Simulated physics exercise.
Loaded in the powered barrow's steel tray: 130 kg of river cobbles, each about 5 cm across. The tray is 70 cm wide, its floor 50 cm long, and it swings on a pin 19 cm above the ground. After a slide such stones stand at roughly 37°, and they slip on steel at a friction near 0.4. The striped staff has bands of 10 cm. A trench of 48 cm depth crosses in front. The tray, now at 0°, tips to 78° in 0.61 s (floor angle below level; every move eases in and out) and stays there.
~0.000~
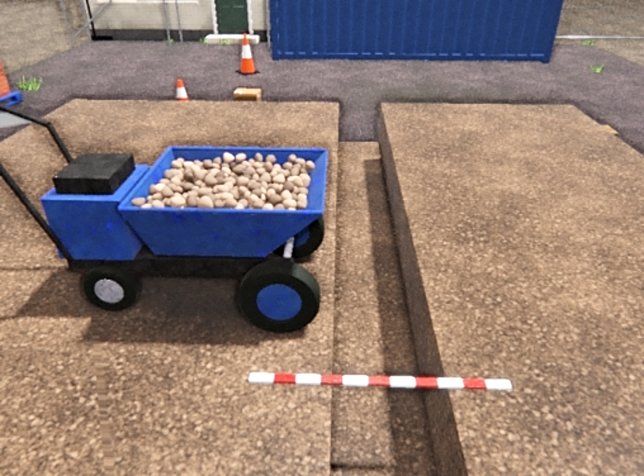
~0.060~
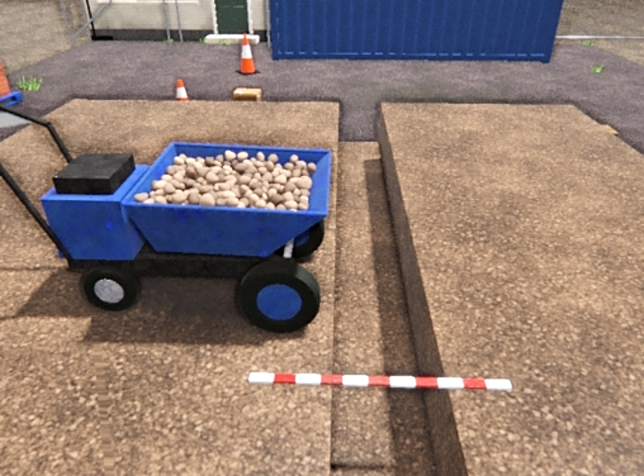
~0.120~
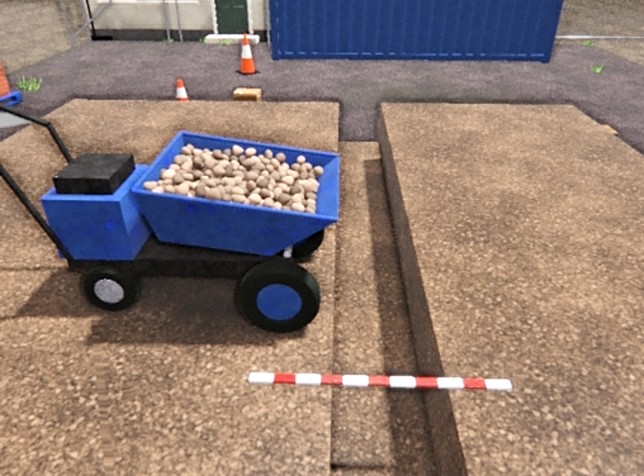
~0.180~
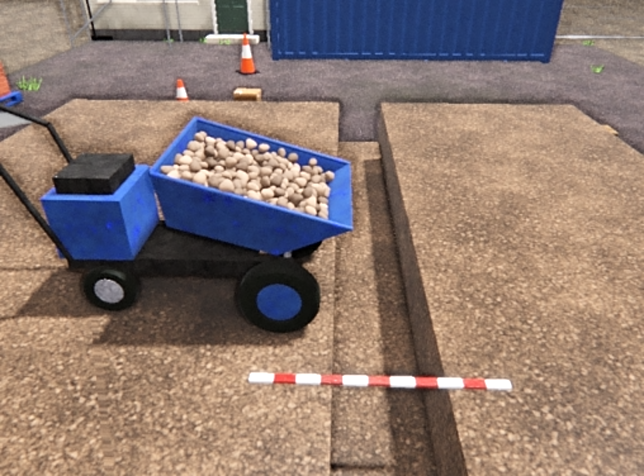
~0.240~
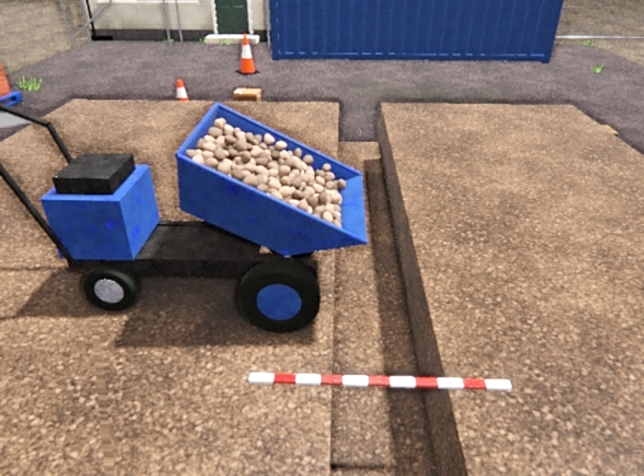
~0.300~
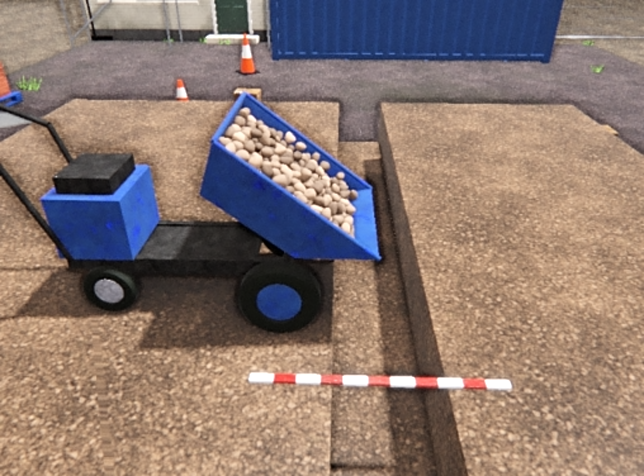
In this clip, a blue wheeled barrow loaded with rounded stones stands beside a trench, behind a red-and-white striped staff, while its tray gradually tilts down to the right, the rear rising high and the stones staying heaped inside.
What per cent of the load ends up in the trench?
Some 59 per cent of it.
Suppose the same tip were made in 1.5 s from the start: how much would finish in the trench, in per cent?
Then about 75 per cent.
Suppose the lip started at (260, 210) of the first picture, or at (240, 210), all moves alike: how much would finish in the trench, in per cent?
Near 100 per cent from the first place, 100 from the second.
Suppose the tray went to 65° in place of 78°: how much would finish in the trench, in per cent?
Then about 55 per cent.
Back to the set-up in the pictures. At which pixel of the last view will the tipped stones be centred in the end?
Their middle is at about (411, 348).
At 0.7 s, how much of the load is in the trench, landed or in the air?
About 35 per cent by then.
After 0.5 s the floor is at 66°; 100 % in the tray; the foremost stones are at (386, 258).
After 0.7 s the floor is at 78°; 49 % in the tray, 34 % in the trench, 18 % past the trench; the foremost stones are at (465, 304).
After 1.1 s the floor is at 78°; 0 % in the tray, 59 % in the trench, 41 % past the trench; the foremost stones are at (619, 297).
After 3.0 s the floor is at 78°; 0 % in the tray, 59 % in the trench, 41 % past the trench; the foremost stones are past the picture's edge.
